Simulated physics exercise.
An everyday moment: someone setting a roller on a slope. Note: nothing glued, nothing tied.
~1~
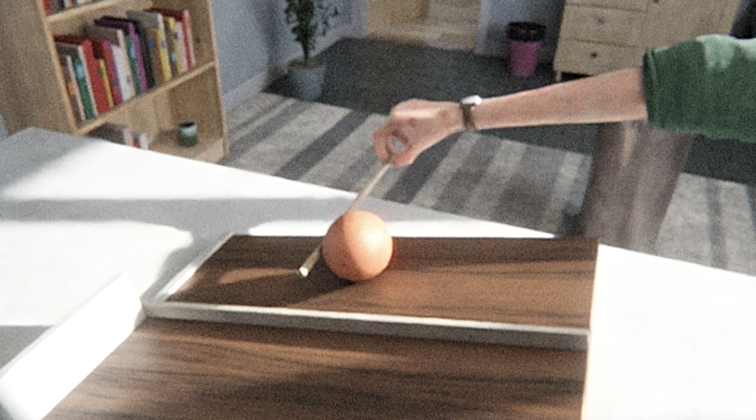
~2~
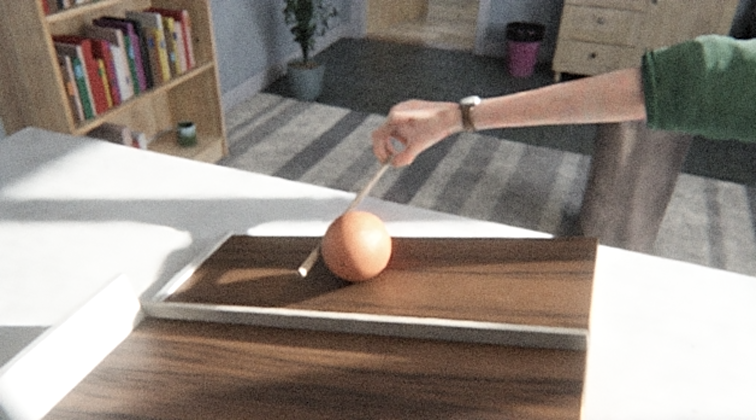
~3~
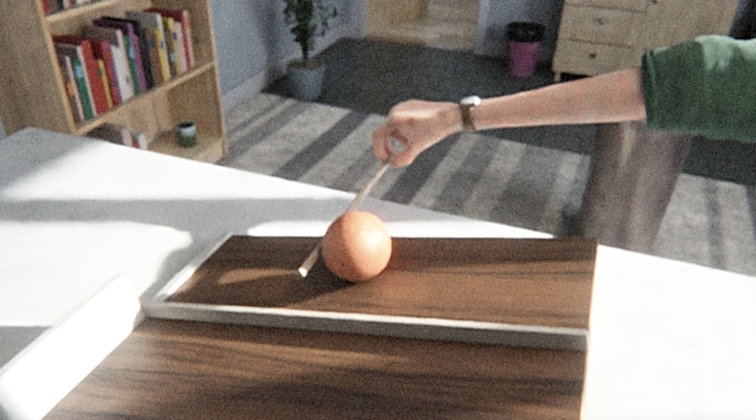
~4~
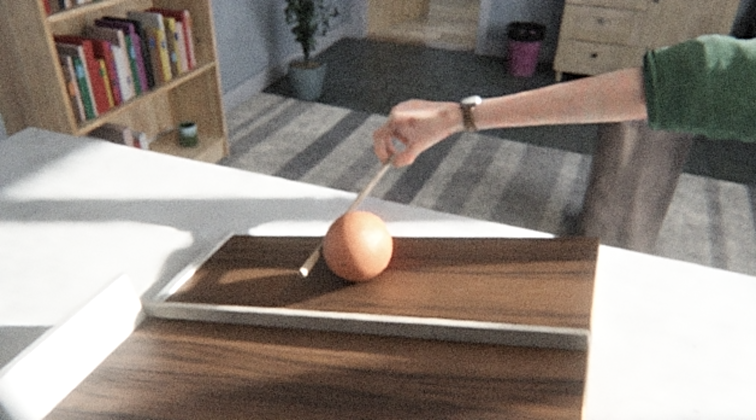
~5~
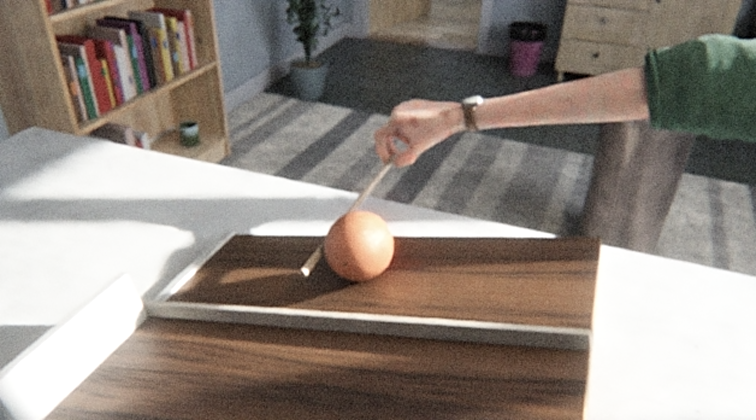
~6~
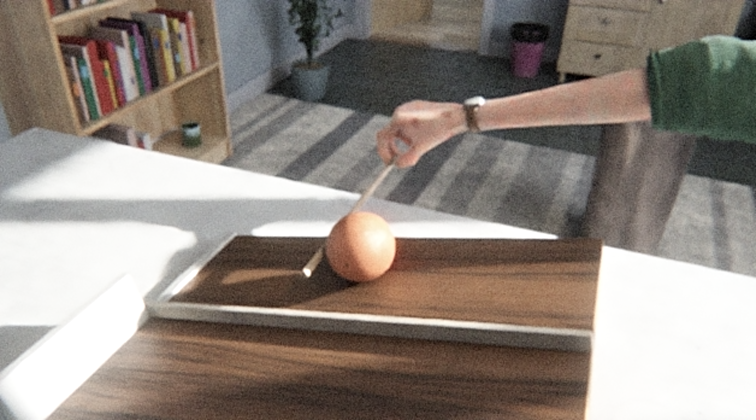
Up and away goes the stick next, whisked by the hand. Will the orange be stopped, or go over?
In the end, the orange gets past the barrier.
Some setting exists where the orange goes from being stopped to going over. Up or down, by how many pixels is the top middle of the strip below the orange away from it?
Close to 12 pixels in the upward direction.
Then, 0.54 s past the last view, orange rolling on the board near (223, 245).
Then, 0.98 s past the last view, orange off the board near (34, 214).
Then, 1.36 s past the last view, orange off the board.
Finally, the orange rolls off the board.
